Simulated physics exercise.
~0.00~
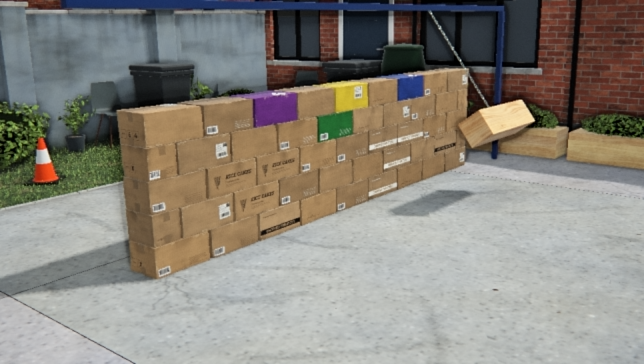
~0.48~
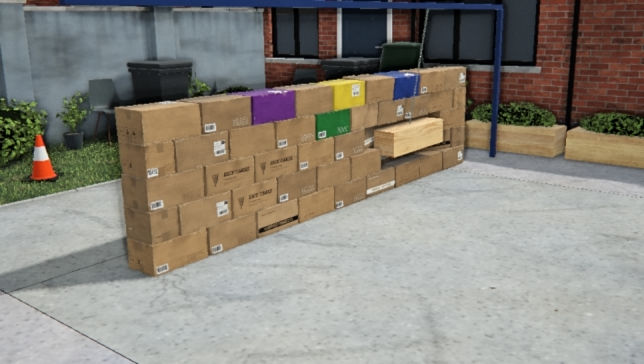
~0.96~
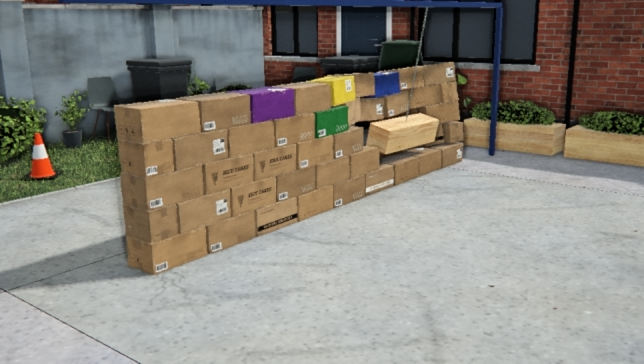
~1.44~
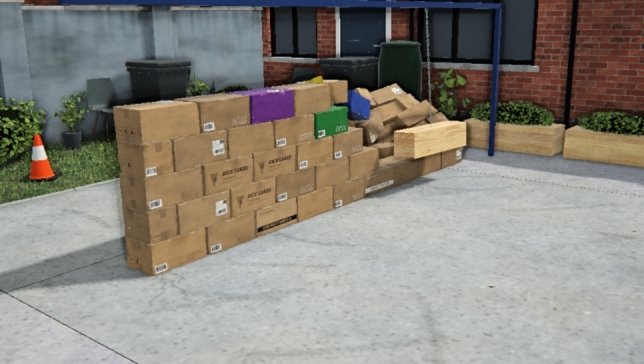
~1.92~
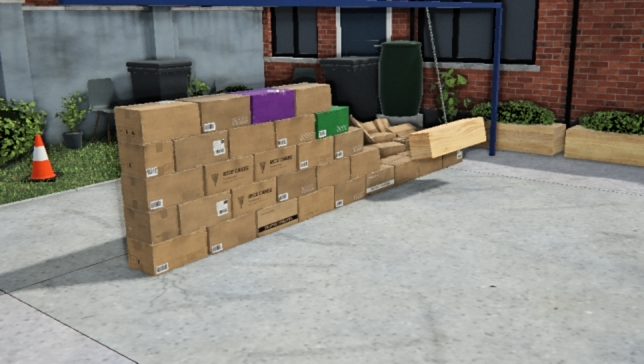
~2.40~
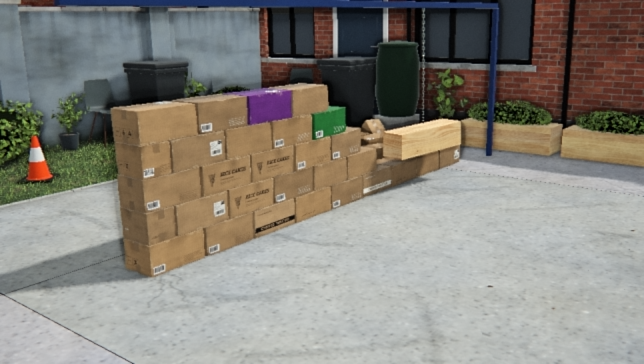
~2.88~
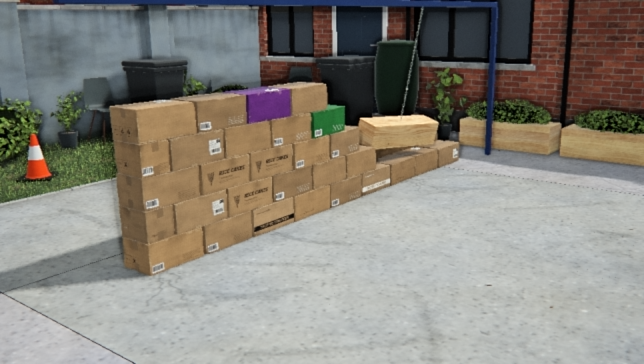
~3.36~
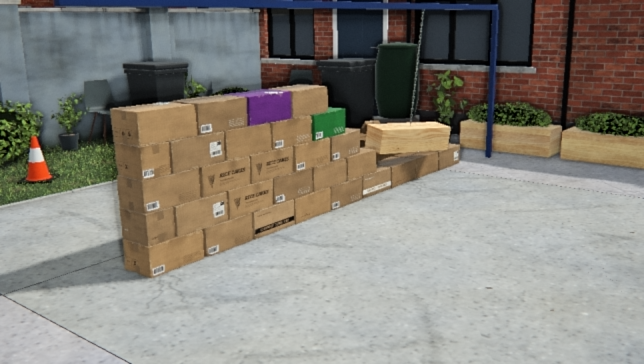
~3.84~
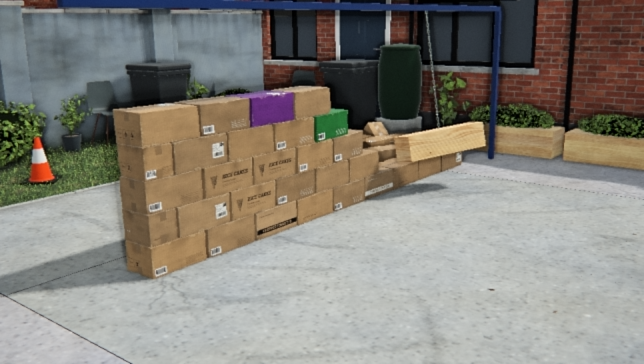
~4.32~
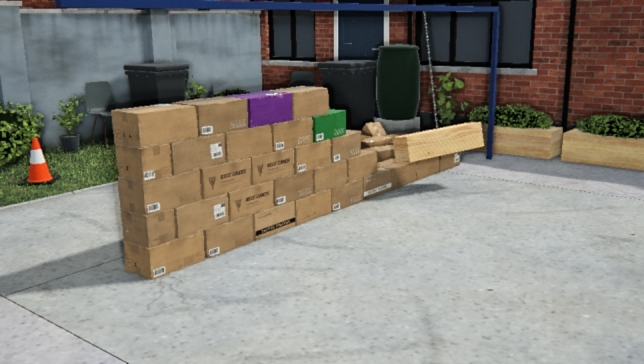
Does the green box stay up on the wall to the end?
Yes, the green box stays up. It keeps its place on the part of the wall still standing, even though the boxes to its right are knocked away.
